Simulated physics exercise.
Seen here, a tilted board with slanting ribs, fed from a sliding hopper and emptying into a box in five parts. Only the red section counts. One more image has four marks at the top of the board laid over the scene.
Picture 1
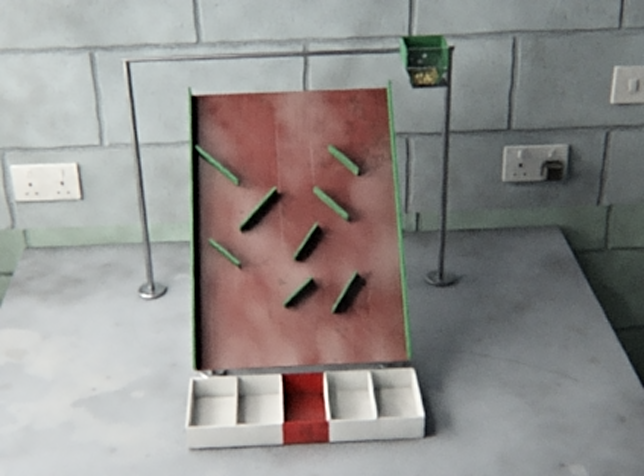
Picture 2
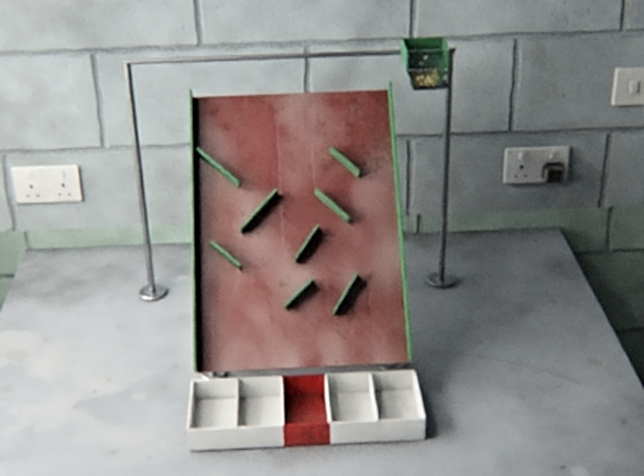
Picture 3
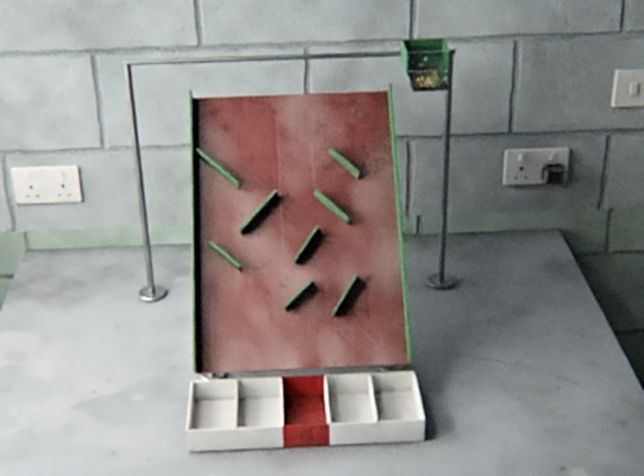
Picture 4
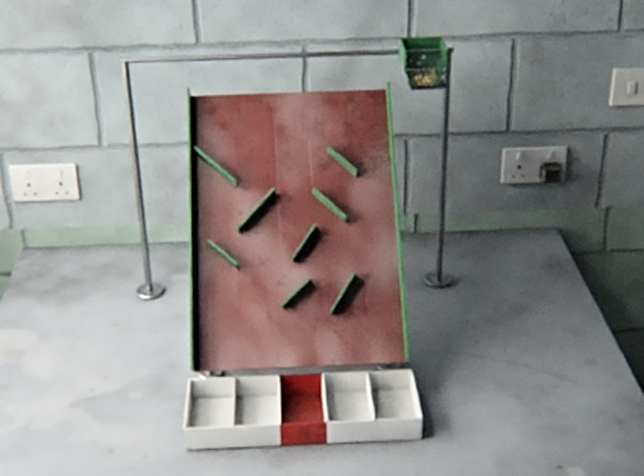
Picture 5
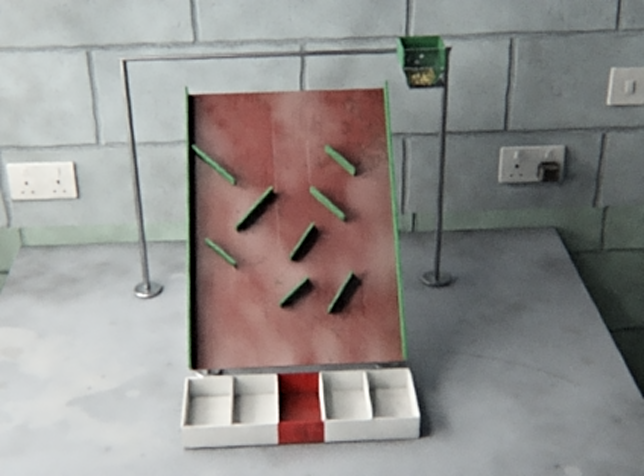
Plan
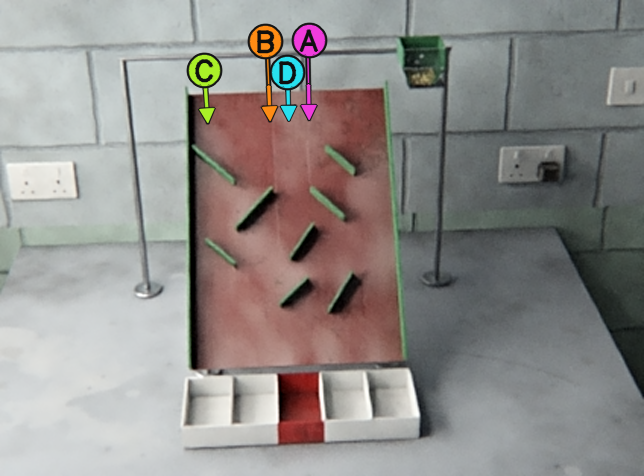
Nothing moves apart from a very slight shift of the whole view, as a green hopper holding pale pieces sits at the right of a rail above a tilted red board with slanting green ribs and a white box with a red middle section.
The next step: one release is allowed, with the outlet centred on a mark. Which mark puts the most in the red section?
It is C.
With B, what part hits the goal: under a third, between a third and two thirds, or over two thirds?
Under a third.
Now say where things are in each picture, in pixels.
In the first frame, hopper at (424, 74), soya beans, door shut.
In the second frame, ribs (197, 148) to (238, 182), (330, 146) to (359, 171), (240, 229) to (277, 189).
In the third frame, ribs (315, 190) to (349, 219), (210, 242) to (240, 266), (295, 260) to (318, 225).
In the fourth frame, ribs (282, 304) to (311, 277), (331, 311) to (355, 271).
In the fifth frame, red section at (301, 431), number 3 of 5 from the left.
On the marked copy, mark A meets the board at (309, 114); mark B meets the board at (269, 115); mark C meets the board at (207, 117); mark D meets the board at (288, 115).
If A is chosen, none in the red section, nearly all in other sections, a stray few outside the box.
If B is chosen, a small part in the red section, most in other sections, a stray few outside the box.
If C is chosen, about a third in the red section, about half in other sections, a stray few held on the board, a stray few outside the box.
If D is chosen, a small part in the red section, most in other sections, a small part outside the box.
